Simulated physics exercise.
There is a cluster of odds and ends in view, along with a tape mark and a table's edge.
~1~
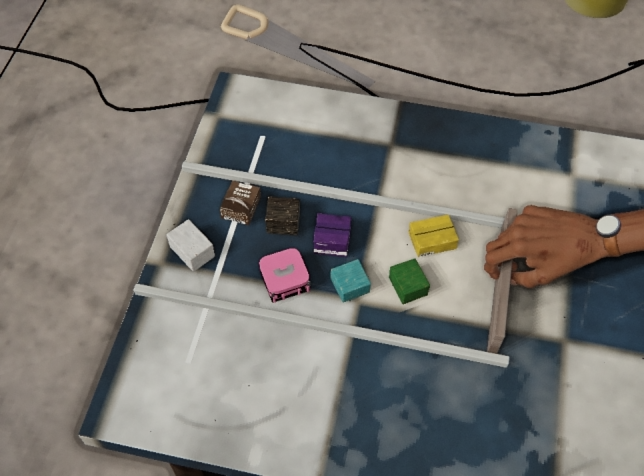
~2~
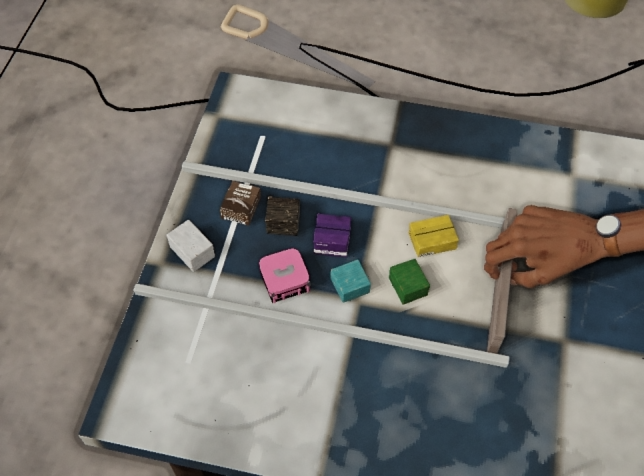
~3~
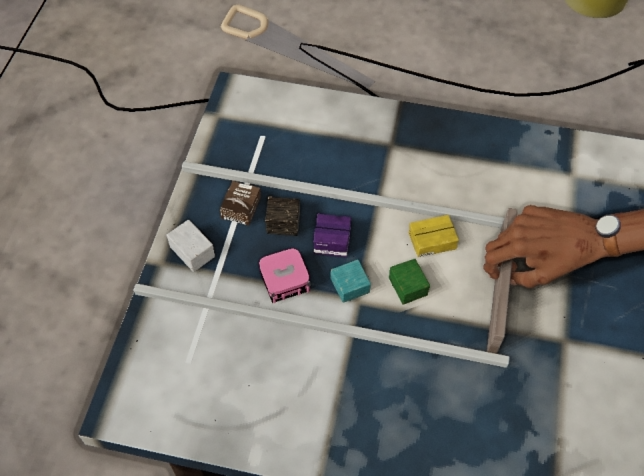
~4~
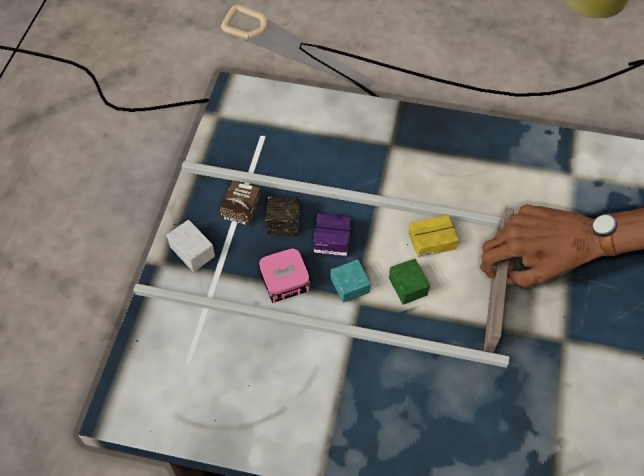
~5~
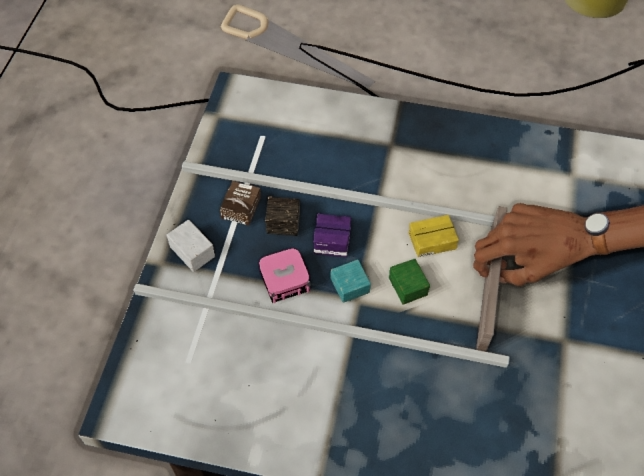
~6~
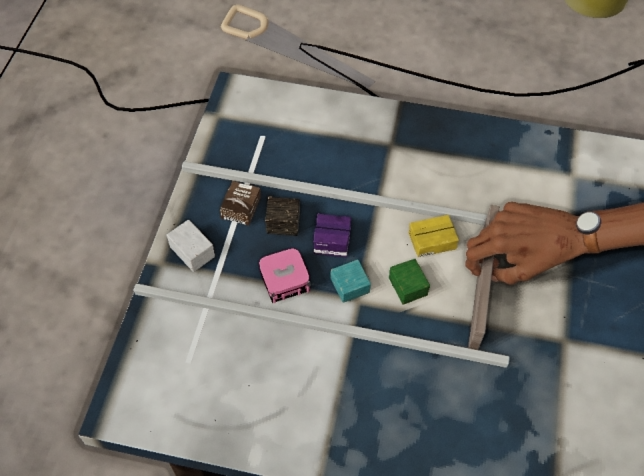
A hand slides a board slightly left between two rails, toward the unmoving coloured blocks.
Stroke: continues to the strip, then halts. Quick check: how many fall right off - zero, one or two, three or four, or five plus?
I expect that one or two will fail to stay on the table.
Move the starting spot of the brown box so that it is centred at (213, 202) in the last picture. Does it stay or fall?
What happens is that the brown box leaves.
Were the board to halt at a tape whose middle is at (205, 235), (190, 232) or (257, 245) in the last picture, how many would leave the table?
Floor tally per try: 4 / 5 / 0.
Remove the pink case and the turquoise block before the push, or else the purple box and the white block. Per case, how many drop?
1 in the first try, 0 in the second.
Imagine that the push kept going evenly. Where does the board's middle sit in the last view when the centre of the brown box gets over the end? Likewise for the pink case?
Middle approx. at (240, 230), then approx. at (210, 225).
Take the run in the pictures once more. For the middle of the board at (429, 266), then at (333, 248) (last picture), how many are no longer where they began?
By the first moment it's 2, by the second it's 7.
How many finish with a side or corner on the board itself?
That makes 3.
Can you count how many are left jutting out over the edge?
I count 0 overhanging.
Early on, none off yet; white block at rest near (191, 246); brown box at rest near (241, 203); black block at rest near (283, 216).
Finally, the number that fall off is one or two; lost, brown box and white block.
